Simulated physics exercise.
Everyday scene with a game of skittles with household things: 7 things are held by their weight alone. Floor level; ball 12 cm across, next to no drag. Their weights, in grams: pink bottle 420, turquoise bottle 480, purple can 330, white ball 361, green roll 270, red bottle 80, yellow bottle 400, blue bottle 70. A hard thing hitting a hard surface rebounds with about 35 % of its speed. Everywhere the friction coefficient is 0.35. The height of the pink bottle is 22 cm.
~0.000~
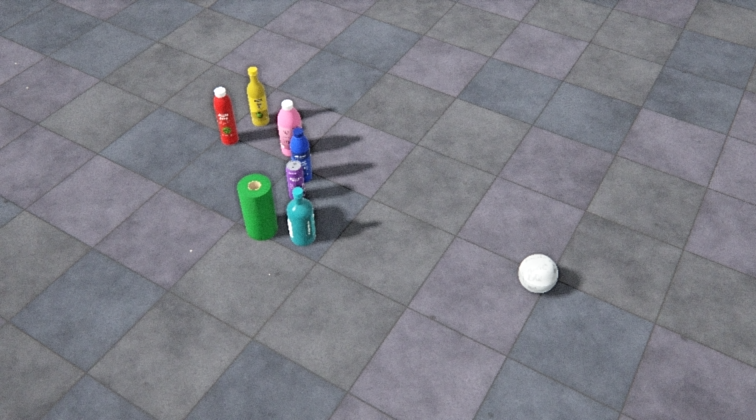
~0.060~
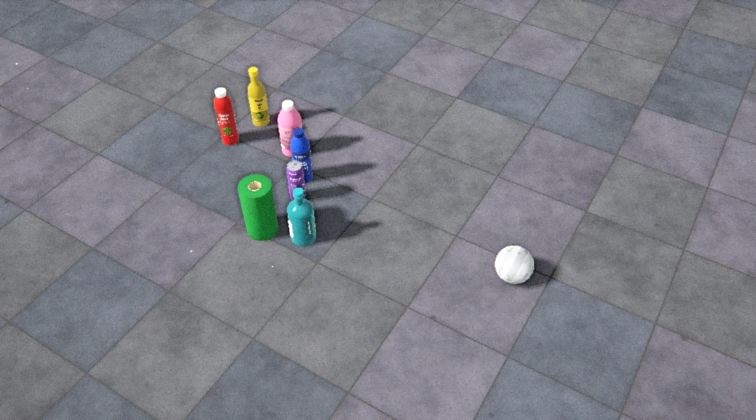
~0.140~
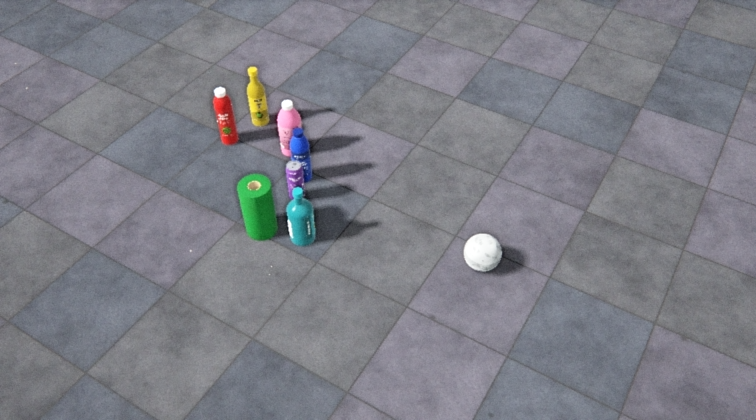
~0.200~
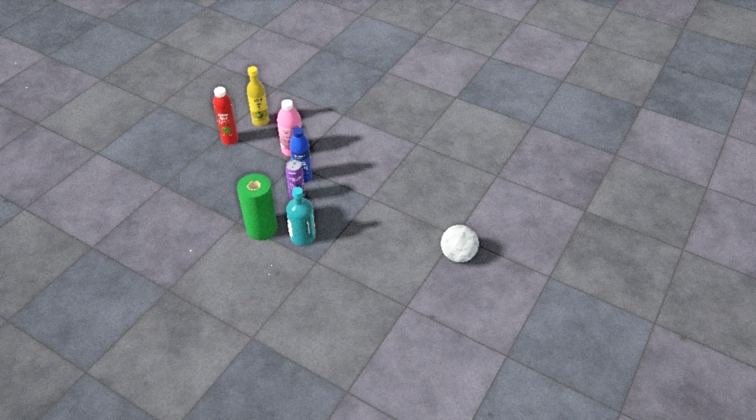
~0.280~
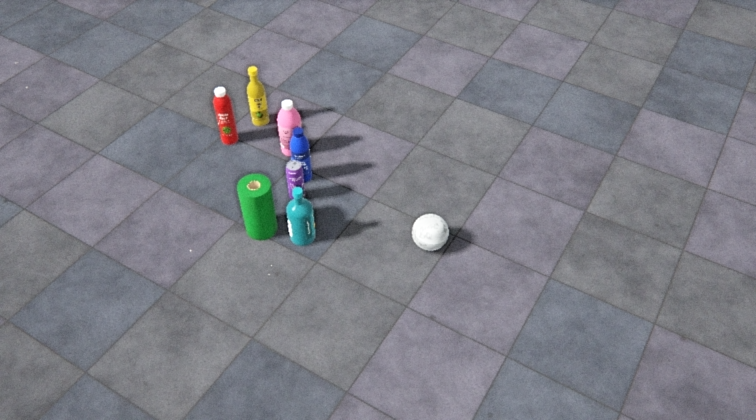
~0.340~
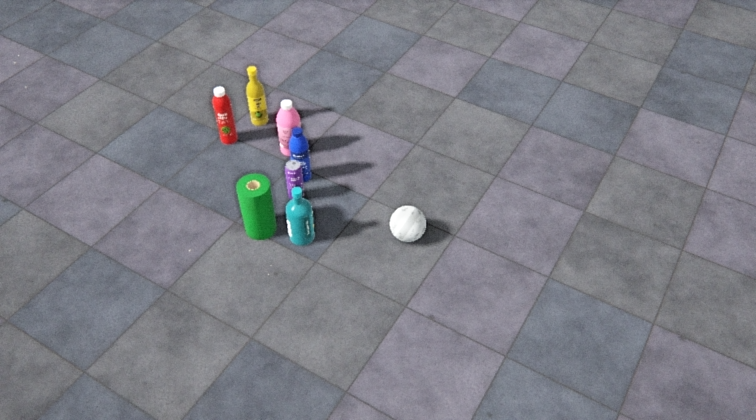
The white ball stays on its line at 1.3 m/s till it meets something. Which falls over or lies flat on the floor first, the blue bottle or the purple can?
The second.
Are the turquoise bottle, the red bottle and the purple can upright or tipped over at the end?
Outcome noted - the turquoise bottle survives without falling, the red bottle survives without falling, the purple can ends up fallen.
After 0.54 s, 69 cm rolled; white ball near (340, 198).
After 0.84 s, 86 cm rolled; white ball near (304, 175); purple can leaning 73° near (256, 180); blue bottle leaning 7° near (295, 146).
After 1.04 s, 91 cm rolled; white ball near (293, 168); purple can on its side near (245, 181); blue bottle slid 8 cm near (290, 141).
At rest (2.7 s), tipped over on the floor, purple can; not toppled but over 8 cm from the start, blue bottle; the other 5 in place, give or take 8 cm. Seen from the same camera at the end, blue bottle near (289, 140), purple can near (244, 183). Blue bottle was never lost; purple can went at 0.76 s.
